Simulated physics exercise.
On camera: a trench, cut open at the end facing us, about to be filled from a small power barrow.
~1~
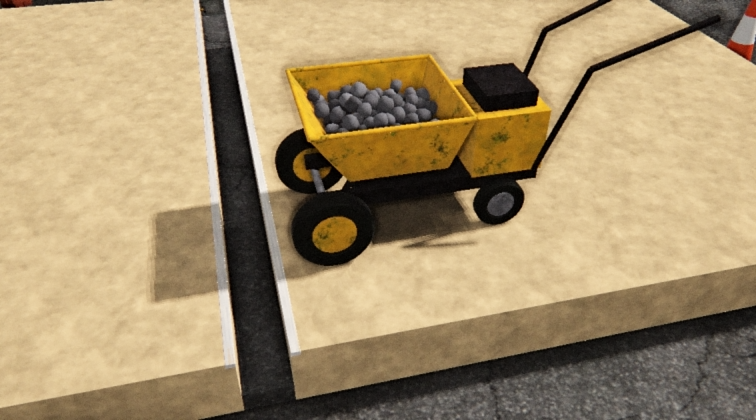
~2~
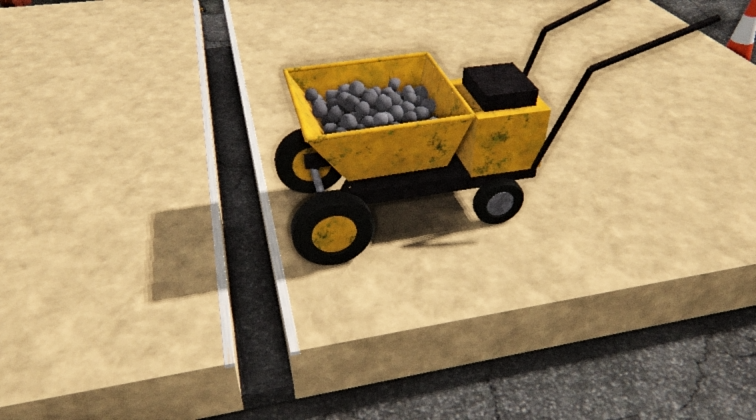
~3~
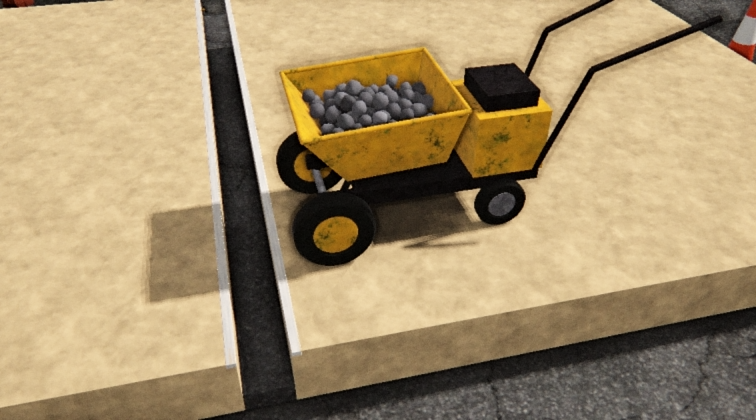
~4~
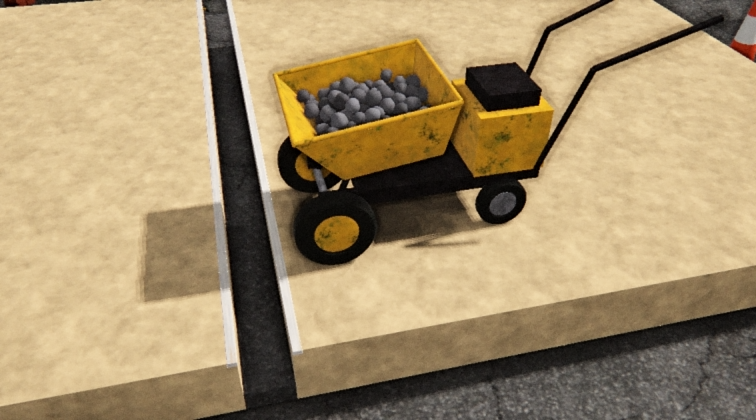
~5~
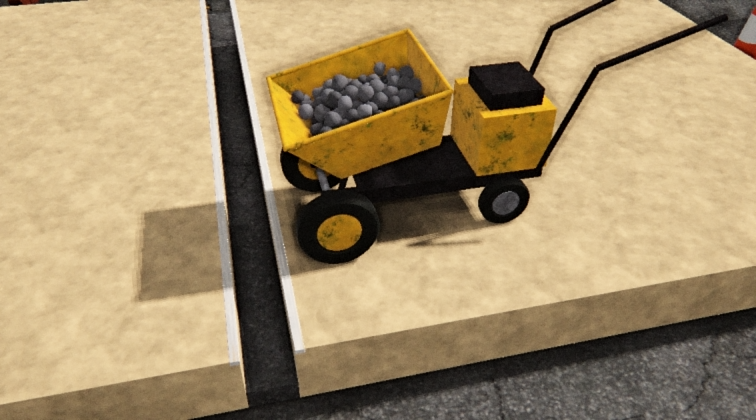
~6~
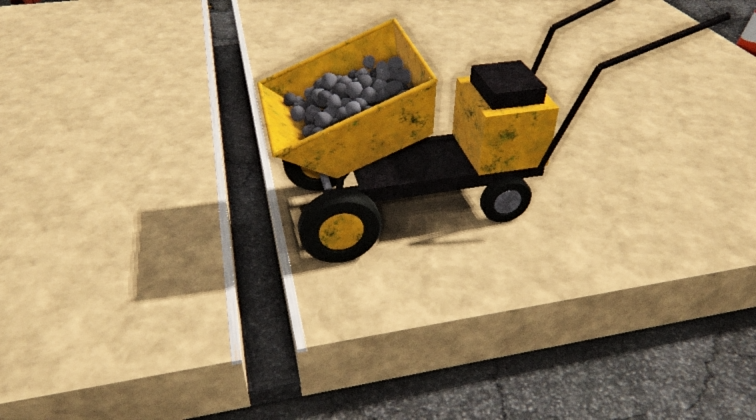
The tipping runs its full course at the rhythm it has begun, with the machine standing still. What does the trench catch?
The trench takes only the smaller part.
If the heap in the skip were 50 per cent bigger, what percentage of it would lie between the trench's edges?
About 10 per cent.
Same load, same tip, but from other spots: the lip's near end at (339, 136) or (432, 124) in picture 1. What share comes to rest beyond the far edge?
The first gives 70 %, the second 0 %.
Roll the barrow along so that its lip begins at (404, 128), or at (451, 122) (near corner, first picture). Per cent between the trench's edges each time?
First some 80, then 30 per cent.
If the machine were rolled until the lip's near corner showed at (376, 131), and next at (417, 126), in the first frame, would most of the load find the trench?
First more than half, then over half.
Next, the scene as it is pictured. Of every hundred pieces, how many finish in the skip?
Roughly 0 in a hundred.
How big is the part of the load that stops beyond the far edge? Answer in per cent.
Close to 95 per cent.
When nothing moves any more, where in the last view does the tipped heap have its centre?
Close to (174, 238).
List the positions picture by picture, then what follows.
The first frame shows lip of the skip at (310, 140), level; top of the load at (370, 103), round cobbles; first edge of the trench at (286, 304); far edge at (225, 314), the trench under half as wide as the skip, and about as deep as wide.
The second frame shows lip of the skip at (307, 140), tipped barely; top of the load at (368, 102).
The third frame shows lip of the skip at (303, 142), tipped barely; top of the load at (380, 102).
The fourth frame shows lip of the skip at (295, 145), tipped a little; top of the load at (383, 93).
The fifth frame shows lip of the skip at (286, 149), tipped a little; top of the load at (392, 94).
The sixth frame shows lip of the skip at (275, 155), tipped clearly; top of the load at (381, 87); first edge of the trench at (293, 300); far edge at (232, 311).
Soon after the last picture, skip tipped steeply; all in the skip.
A little later, skip tipped right over; most in the skip; about a quarter beyond it; a small part falling.
Later still, skip tipped right over; a small part in the skip; a stray few in or heaped over the trench; most beyond it.
At rest, skip tipped right over; a small part in or heaped over the trench; nearly all beyond it.
